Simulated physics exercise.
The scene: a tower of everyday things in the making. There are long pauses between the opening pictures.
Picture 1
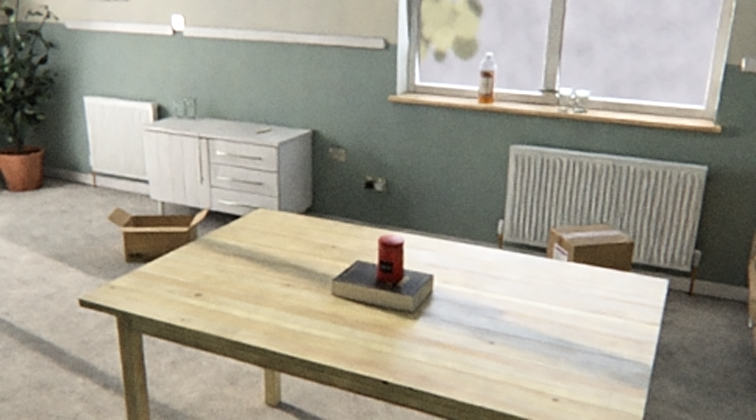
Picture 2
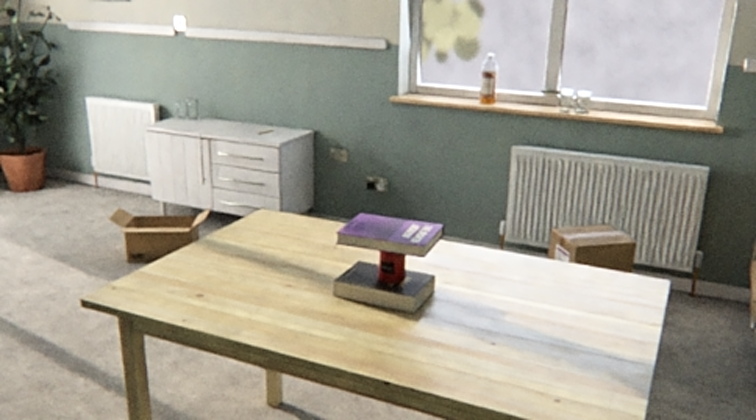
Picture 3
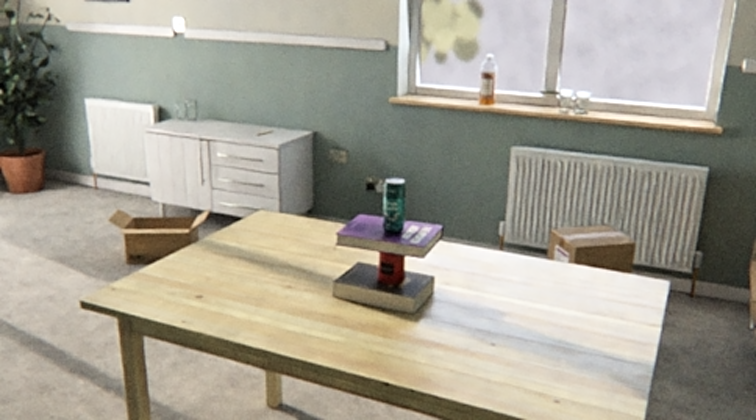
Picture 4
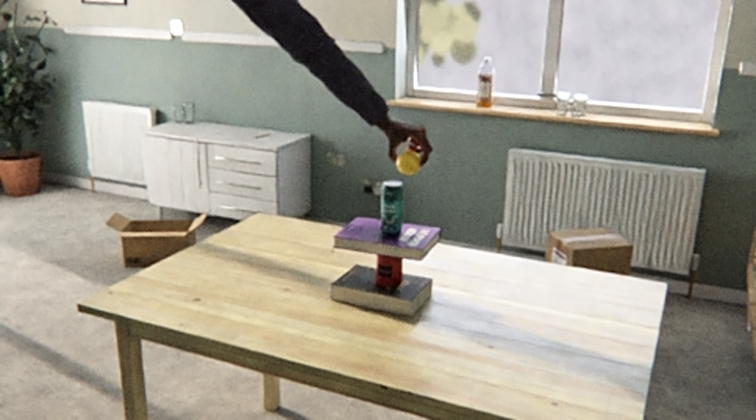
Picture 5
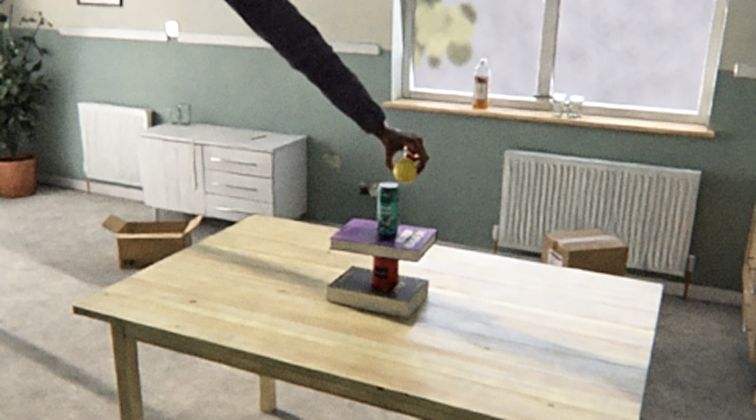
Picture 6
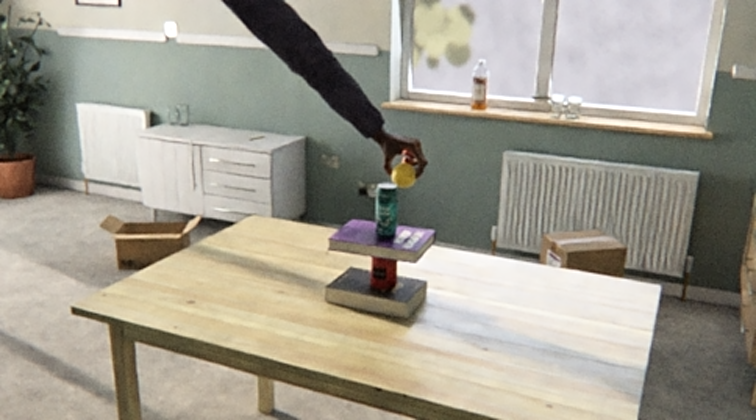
To begin with, a red can stands on a thick book on a wooden table. A purple book appears on top of the can, then a turquoise can on that book. Next, a dark-sleeved arm reaches in from above, lowers a yellow lemon onto the turquoise can and keeps hold of it.
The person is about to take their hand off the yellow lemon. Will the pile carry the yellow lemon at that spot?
The pile gives way.
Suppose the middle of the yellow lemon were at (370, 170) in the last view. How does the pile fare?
Then it gives way.
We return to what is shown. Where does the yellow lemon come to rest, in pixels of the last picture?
Around (420, 231).
Then, 0.20 s past the last view, yellow lemon displaced a little near (408, 183).
Then, 0.30 s past the last view, yellow lemon now fallen.
Then, 0.40 s past the last view, things are still on the move.
Finally, fallen, yellow lemon; the other 4 still in place. Final places as the last picture's camera would see them, yellow lemon near (420, 231). The pile loses its balance.
